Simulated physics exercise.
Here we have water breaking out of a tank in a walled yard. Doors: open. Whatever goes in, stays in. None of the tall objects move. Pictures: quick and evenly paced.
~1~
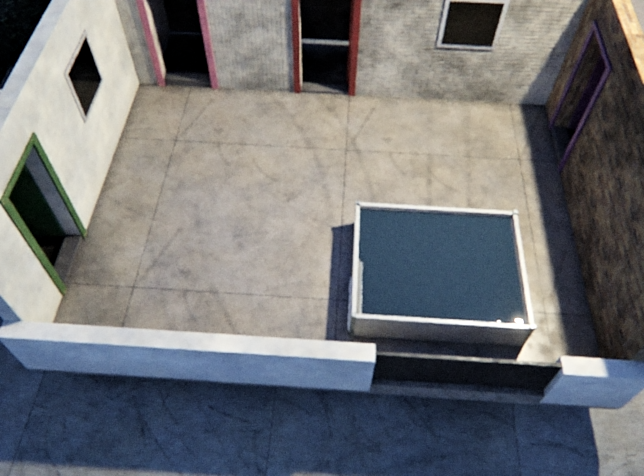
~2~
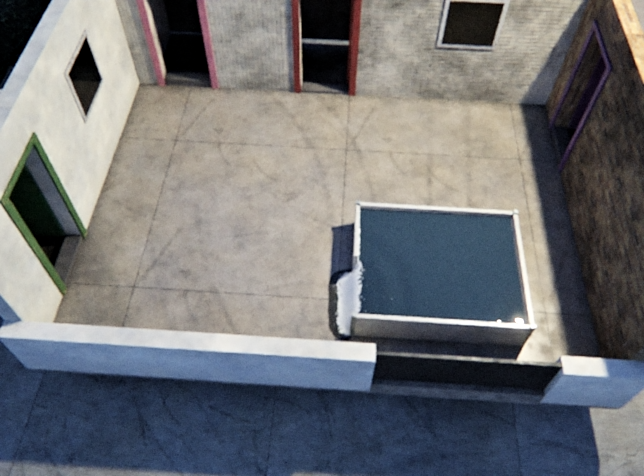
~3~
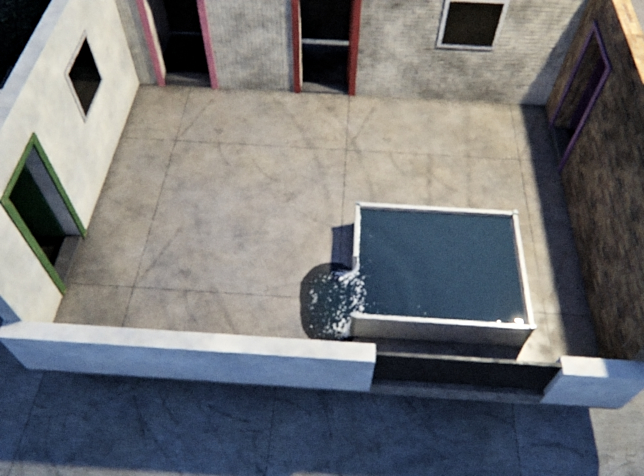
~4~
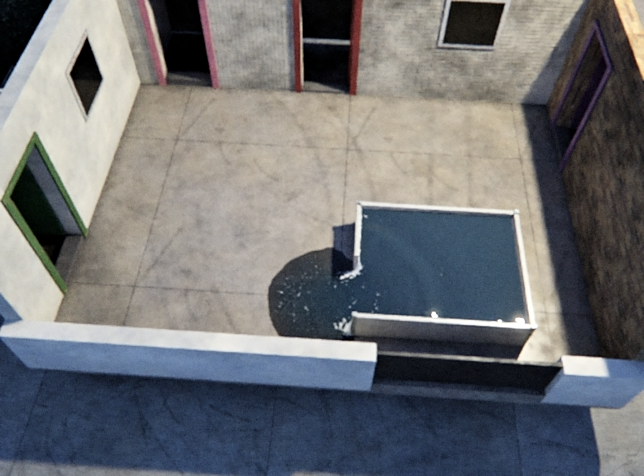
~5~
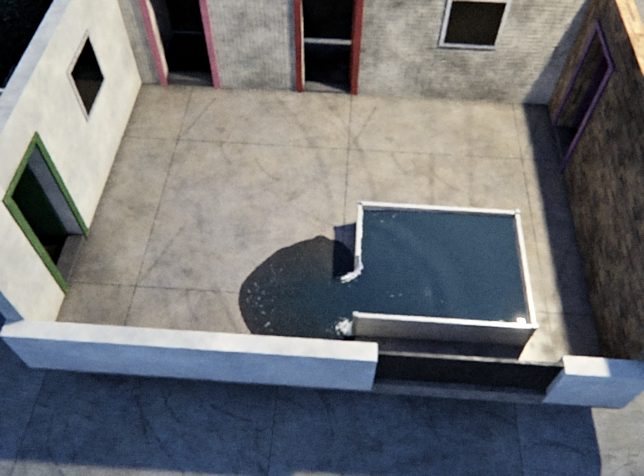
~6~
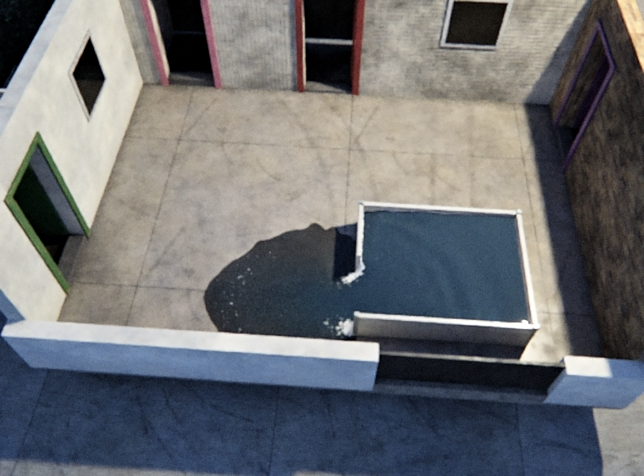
A walled yard held a tank of still, dark water in its lower right part, then water burst from the tank's left side and quickly spread leftward across the floor in a widening dark pool.
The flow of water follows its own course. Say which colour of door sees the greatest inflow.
It is the green door.
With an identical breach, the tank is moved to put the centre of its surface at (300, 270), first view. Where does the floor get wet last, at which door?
Last comes the purple-painted one.
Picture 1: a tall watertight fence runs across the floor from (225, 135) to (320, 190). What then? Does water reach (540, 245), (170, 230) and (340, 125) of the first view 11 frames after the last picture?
Untouched, submerged, untouched.
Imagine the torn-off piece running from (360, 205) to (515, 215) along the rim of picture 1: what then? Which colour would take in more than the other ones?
That would be the door marked red.
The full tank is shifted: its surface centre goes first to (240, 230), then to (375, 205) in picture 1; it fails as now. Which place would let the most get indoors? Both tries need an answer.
With the first spot it's the green door, with the second it's the green one.
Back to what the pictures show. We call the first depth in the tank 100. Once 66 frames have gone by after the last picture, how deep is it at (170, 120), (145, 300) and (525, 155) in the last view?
Respectively near 20, 16 and 4 per cent.
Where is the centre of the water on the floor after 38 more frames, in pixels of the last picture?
Centre of the water: Near (279, 242).
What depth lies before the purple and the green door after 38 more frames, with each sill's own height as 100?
Roughly 0 % and 150 %, respectively.
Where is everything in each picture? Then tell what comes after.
In the first picture, still water in the water tank at (438, 264).
In the second picture, water pours out at (356, 297) and has run to (339, 333).
In the third picture, the front is at (309, 280), out from the gap at (355, 298).
In the fourth picture, the front is at (277, 284), out from the gap at (356, 298).
In the fifth picture, water pours out at (357, 298) and has run to (246, 307).
In the sixth picture, water pours out at (359, 298) and has run to (211, 301).
A moment on, water covers 20 % of the floor; pink door not reached, green door not reached, purple door not reached, red door not reached.
Next, water covers 30 % of the floor; pink door not reached, green door wet at the sill, nothing in, purple door not reached, red door not reached.
Then, water covers 35 % of the floor; pink door not reached, green door some in, purple door not reached, red door not reached.
Later, water covers 50 % of the floor; pink door wet at the sill, nothing in, green door a lot in, purple door not reached, red door not reached.
In the end, water covers 80 % of the floor; pink door wet at the sill, nothing in, green door a lot in, purple door not reached, red door wet at the sill, nothing in; the green door has let in the most.
